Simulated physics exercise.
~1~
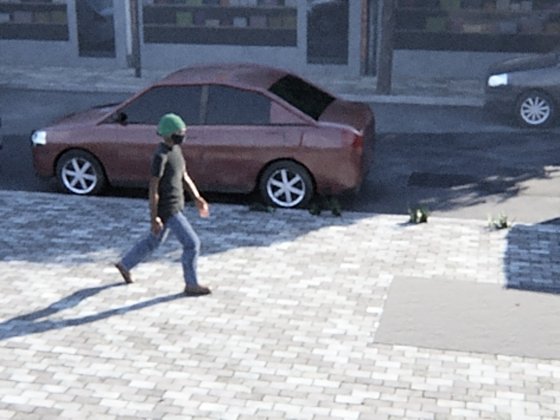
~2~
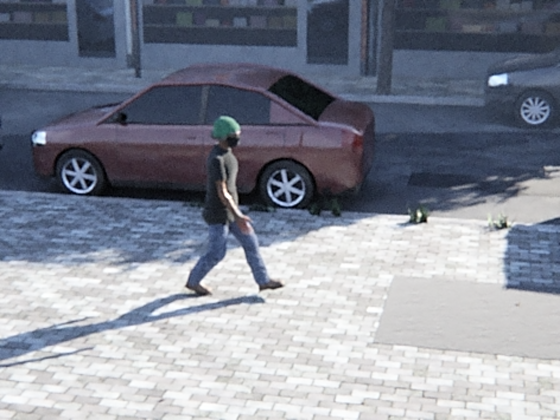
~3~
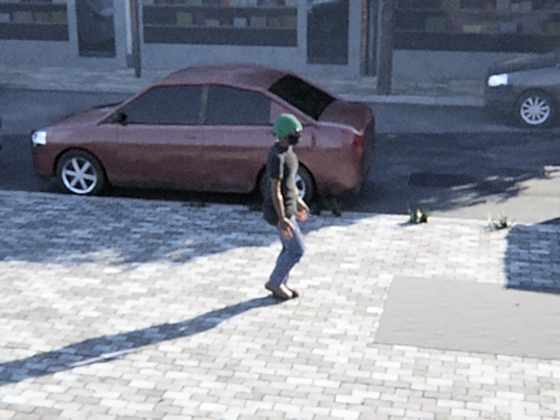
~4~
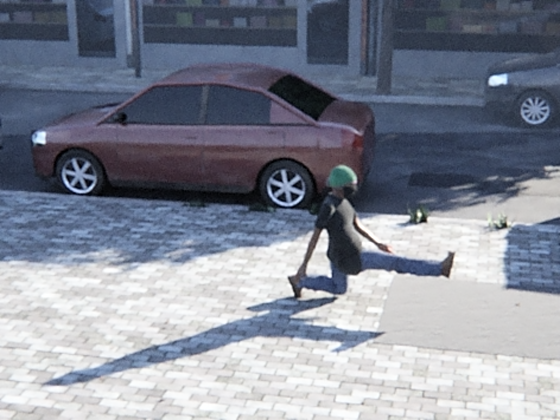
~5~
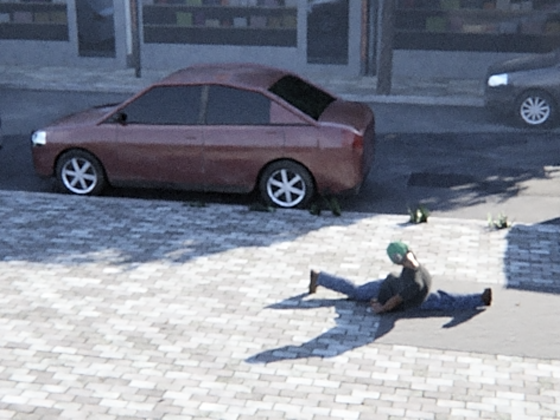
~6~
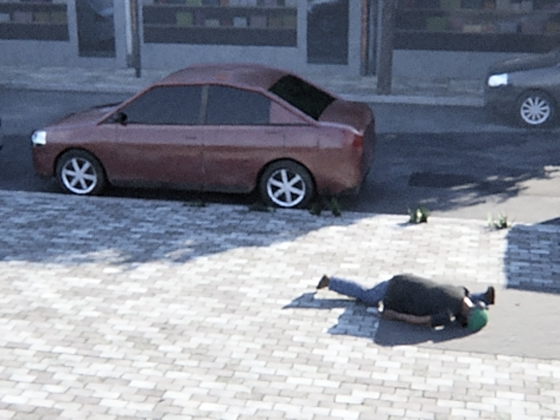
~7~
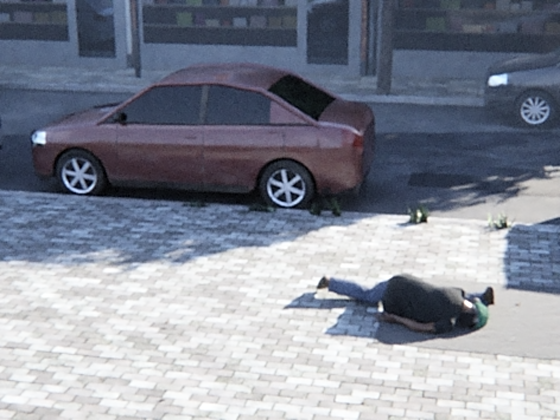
At the start, a person in a green cap, dark shirt and jeans walks to the right across sunlit pale paving, past a dark red car parked by the road. The person's stride closes, then the front leg shoots out ahead as the body drops low near the edge of a flat grey patch. The legs spread wide and the person sinks to the ground, slumping forward. The torso then tips over to the right, and the person ends lying still, with head and chest over the grey patch and one leg stretched back on the paving.
